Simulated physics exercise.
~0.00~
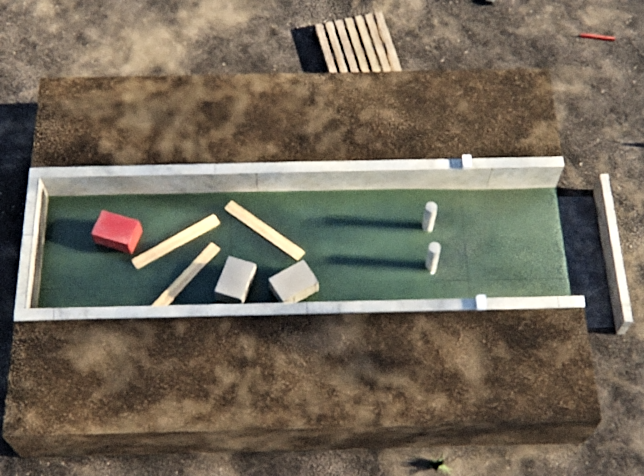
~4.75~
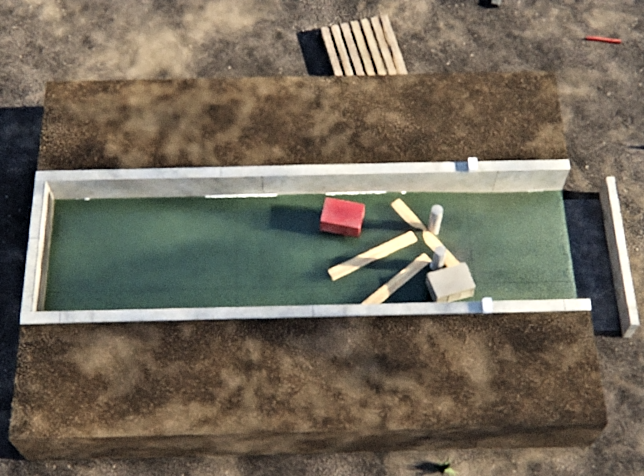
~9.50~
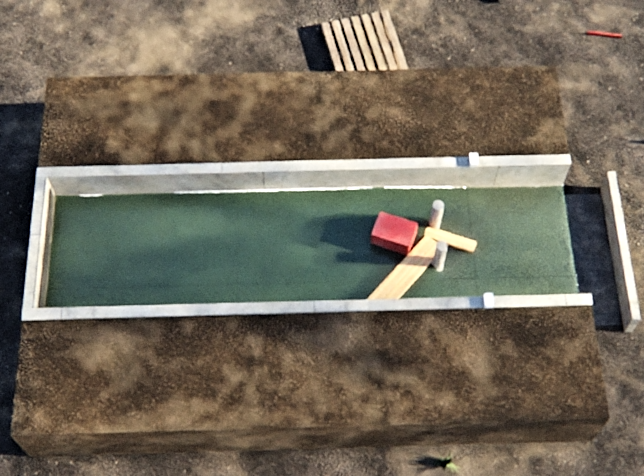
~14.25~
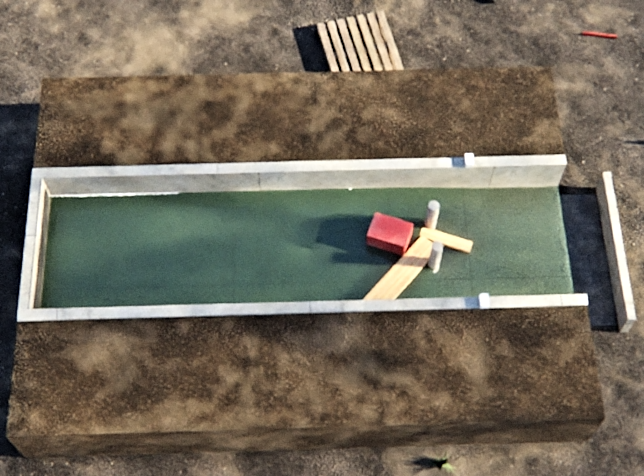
In a green-floored storm channel between brown banks, seen from high above, a red crate, two pale gray crates and three wooden planks lie scattered toward the left, with two short posts standing farther right. The loose things drift right together toward the posts. One gray crate is soon gone from view, while the other reaches the lower side beside the planks. Then that one is gone too, and the planks bunch against the posts with the red crate close behind. The jam holds there, the red crate stopping short of the white bank marks.
